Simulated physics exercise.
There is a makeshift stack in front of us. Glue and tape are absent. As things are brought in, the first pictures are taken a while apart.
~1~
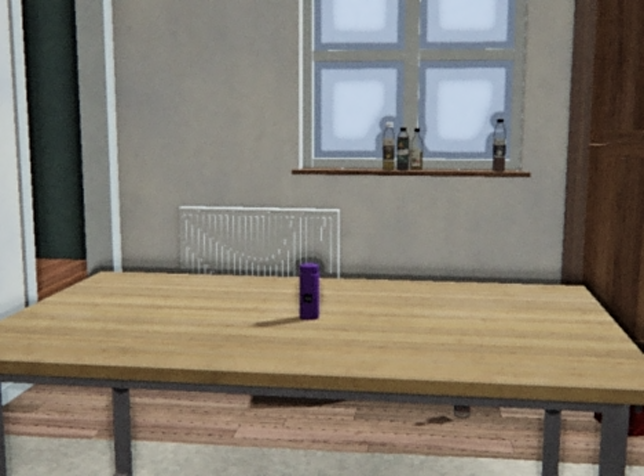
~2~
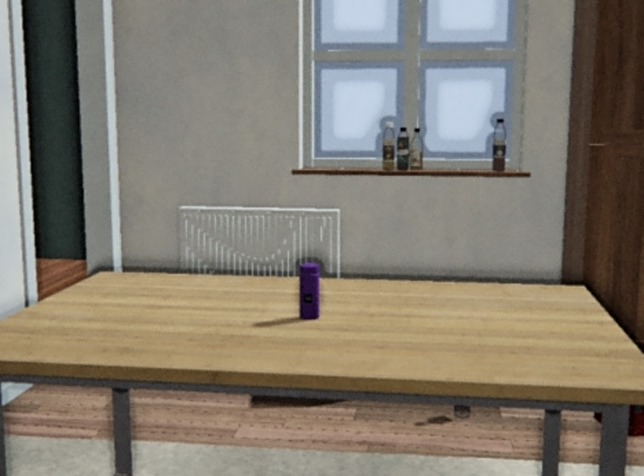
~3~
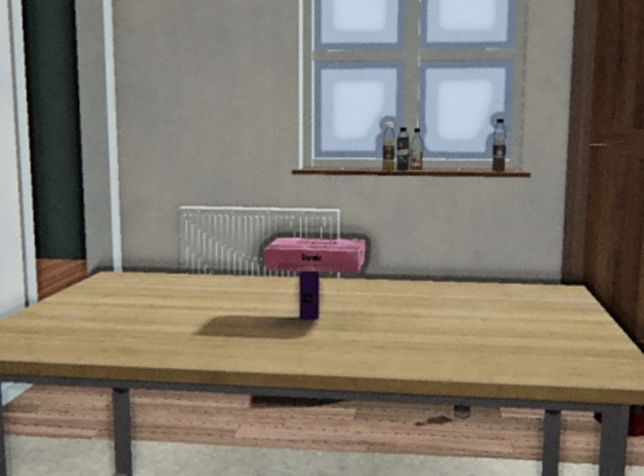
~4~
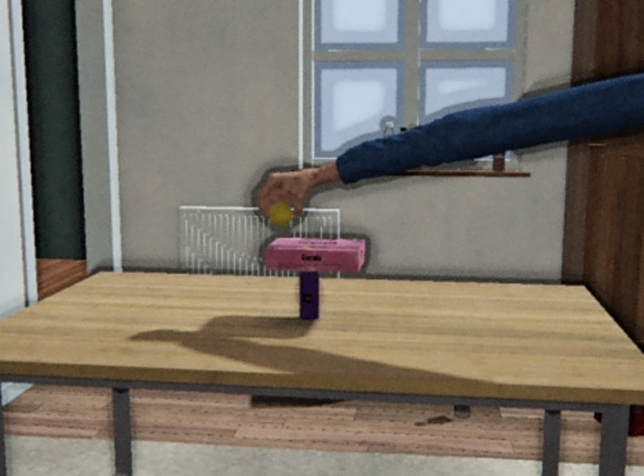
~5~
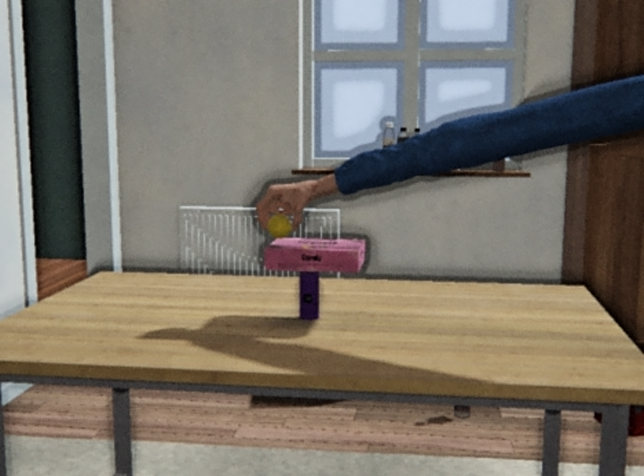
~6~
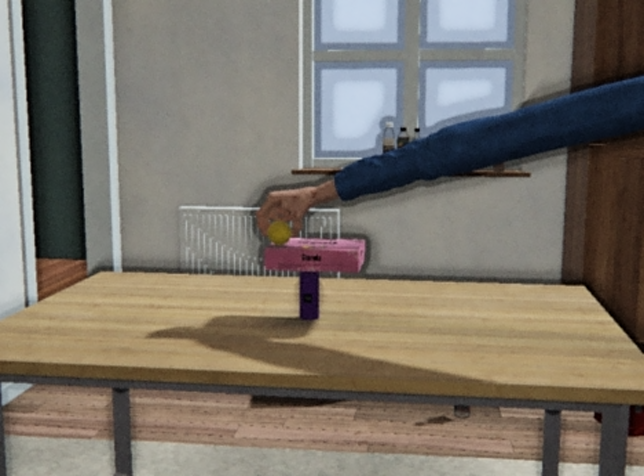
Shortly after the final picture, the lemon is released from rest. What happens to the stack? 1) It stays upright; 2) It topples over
1, it stays upright.
Then, 0.30 s on from there, no change.
Then, 0.70 s on from there, yellow lemon resting near (280, 234).
In the end, all 3 unmoved. At the end, from the last picture's camera, yellow lemon near (280, 234). The stack keeps its balance.
